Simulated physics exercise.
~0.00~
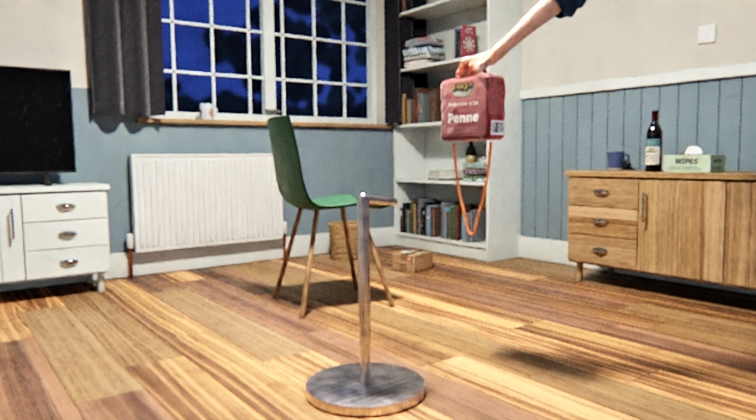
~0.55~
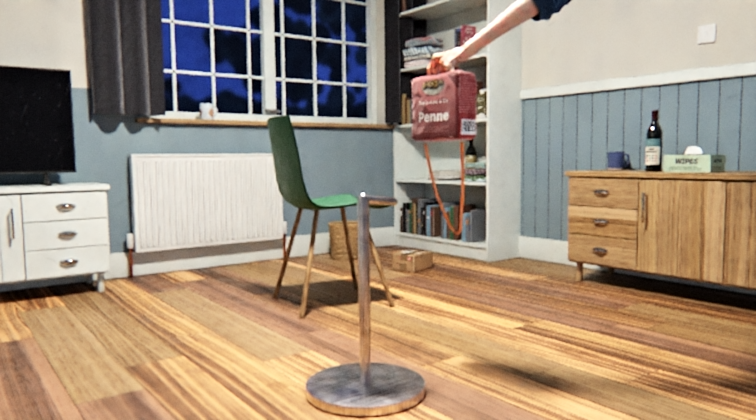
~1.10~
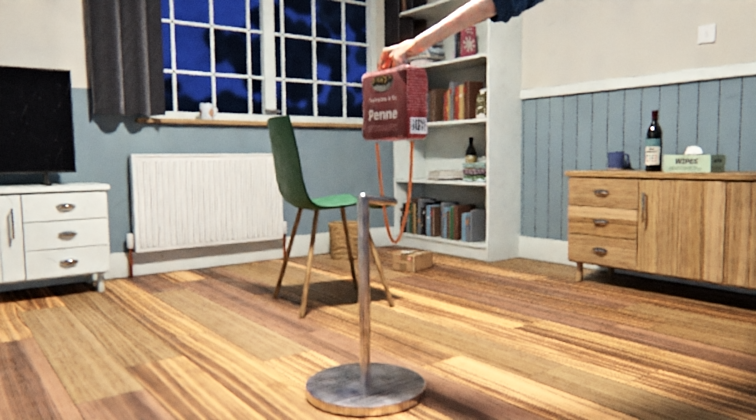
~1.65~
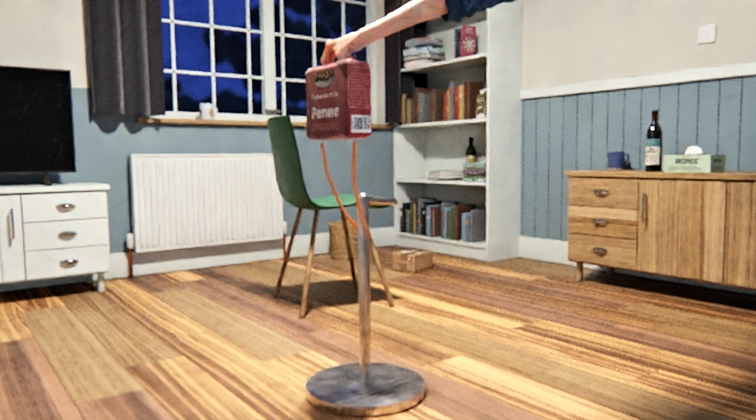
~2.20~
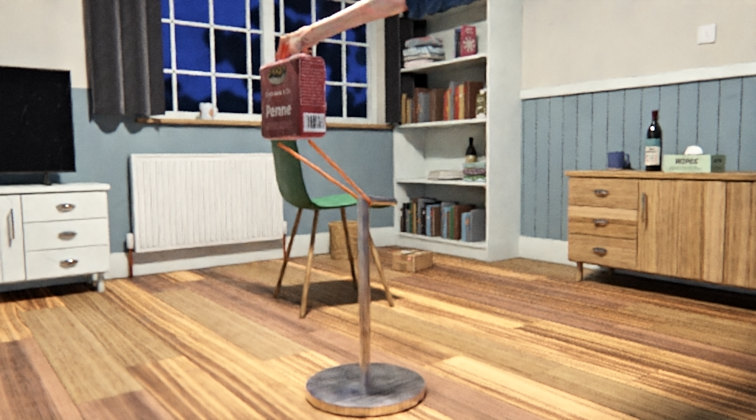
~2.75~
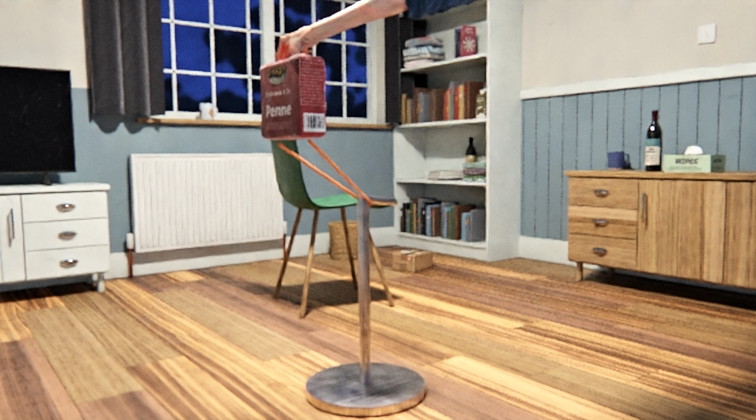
A hand reaching in from the upper right carries a red box-shaped bag marked Penne, an orange loop dangling beneath it, through a living room seen from a fixed view across the wooden floor. A slim metal post on a round base stands in front, with a green chair, white radiator and night-dark window behind, and a wooden sideboard at right. The hand moves the bag left, above and past the post. The trailing loop catches at the post's top and pulls taut, and hand and bag stop just left of it, held there.
